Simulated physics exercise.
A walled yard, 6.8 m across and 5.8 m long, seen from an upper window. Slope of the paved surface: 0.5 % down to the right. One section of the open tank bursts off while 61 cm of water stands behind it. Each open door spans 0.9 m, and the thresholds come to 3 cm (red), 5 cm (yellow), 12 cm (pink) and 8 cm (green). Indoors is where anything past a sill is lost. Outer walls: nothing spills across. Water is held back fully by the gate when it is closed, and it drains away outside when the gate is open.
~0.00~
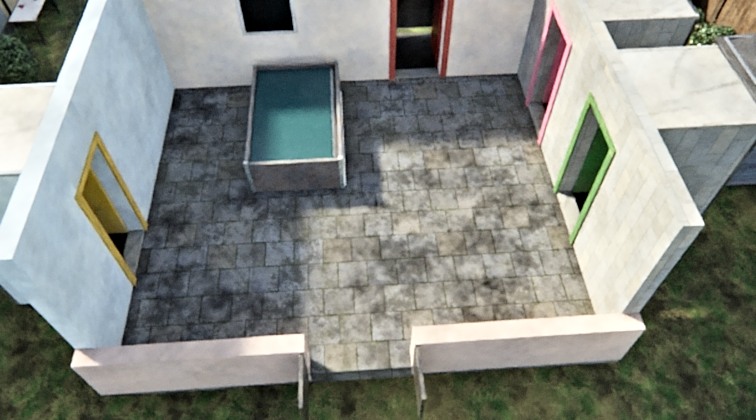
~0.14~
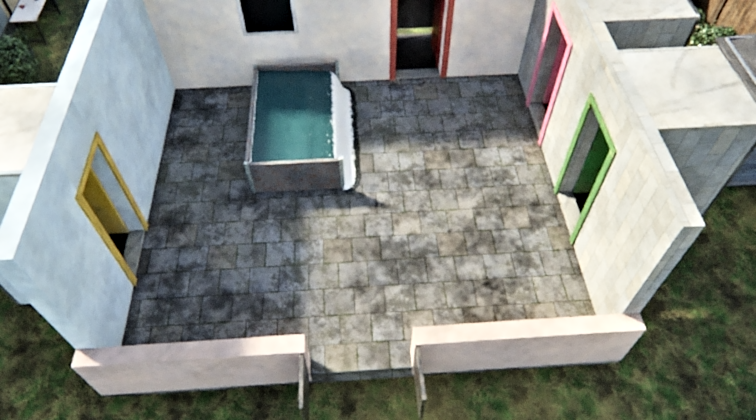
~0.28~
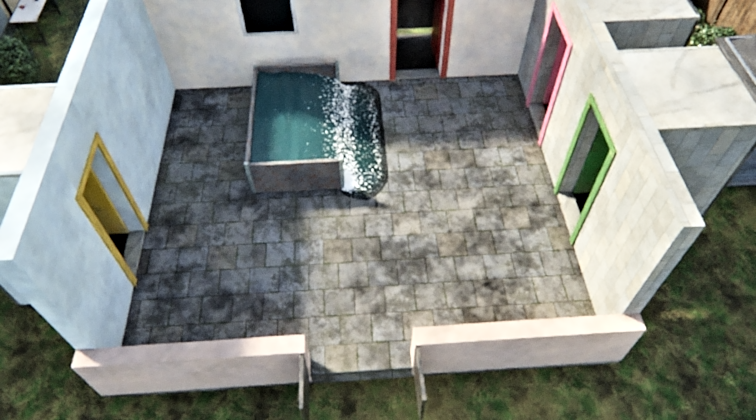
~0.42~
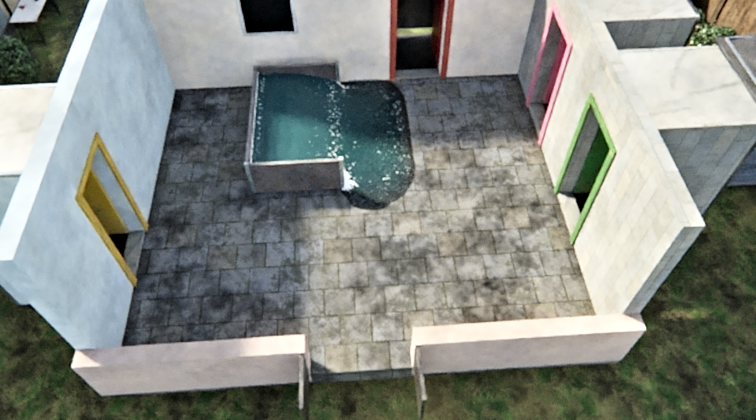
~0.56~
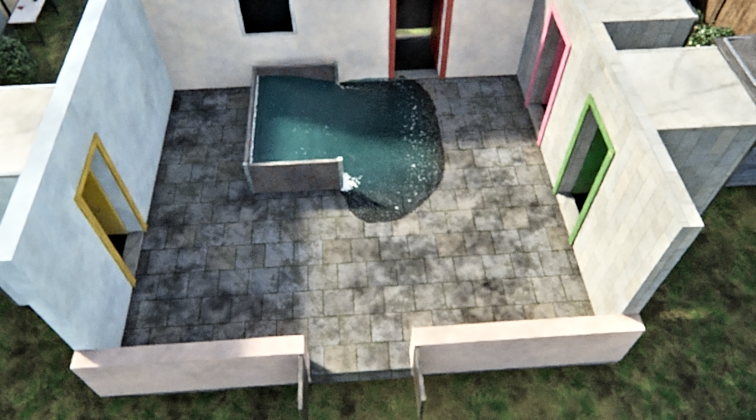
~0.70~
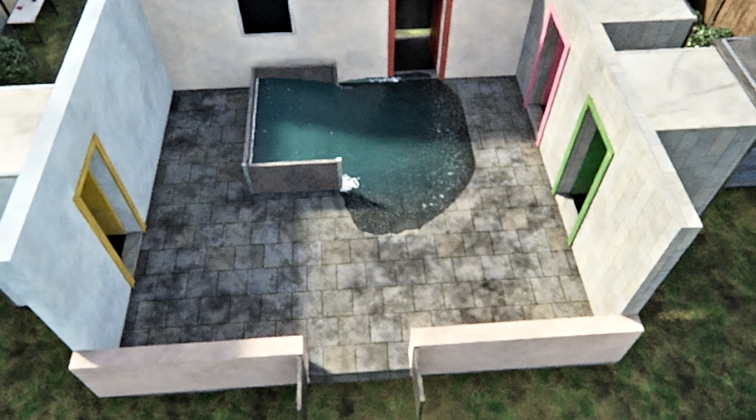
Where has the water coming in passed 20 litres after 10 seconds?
Red door: Beyond the allowance; yellow door: Within the allowance; pink door: Beyond the allowance; green door: Beyond the allowance.
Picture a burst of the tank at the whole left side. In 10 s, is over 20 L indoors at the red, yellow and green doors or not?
Here's how it goes: Red falls short, yellow exceeds it, green falls short.
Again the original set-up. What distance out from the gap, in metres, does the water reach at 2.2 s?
4.8 m.
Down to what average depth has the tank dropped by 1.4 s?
Some 23 cm on average.
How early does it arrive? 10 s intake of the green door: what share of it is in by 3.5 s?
Around 75 percent.
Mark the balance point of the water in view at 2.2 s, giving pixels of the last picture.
Its balance point sits around (412, 140).
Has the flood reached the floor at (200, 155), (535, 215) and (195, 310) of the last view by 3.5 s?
First spot not yet wet, second submerged, third not yet wet.
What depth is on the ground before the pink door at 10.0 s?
Roughly 4.5 cm.
After 1.4 s water covers 40 % of the floor and is deepest (21 cm) near (344, 170); red door 10 cm at the sill, 9 L in, yellow door not reached, pink door 5 cm at the sill, 19 L in, green door not reached.
After 2.2 s water covers 45 % of the floor and is deepest (38 cm) near (511, 80); red door 9 cm at the sill, 32 L in, yellow door not reached, pink door 32 cm at the sill, 121 L in, green door 18 cm at the sill, 12 L in.
After 3.5 s water covers 45 % of the floor and is deepest (23 cm) near (589, 328); red door 6 cm at the sill, 53 L in, yellow door not reached, pink door 20 cm at the sill, 221 L in, green door 14 cm at the sill, 47 L in.
After 6.0 s water covers 65 % of the floor and is deepest (14 cm) near (543, 343); red door 8 cm at the sill, 95 L in, yellow door not reached, pink door 8 cm at the sill, 240 L in, green door 7 cm at the sill, 59 L in.
After 10.0 s water covers 85 % of the floor and is deepest (8 cm) near (155, 368); red door 4 cm at the sill, 120 L in, yellow door 5 cm at the sill, 0 L in, pink door 4 cm at the sill, 240 L in, green door 7 cm at the sill, 61 L in.
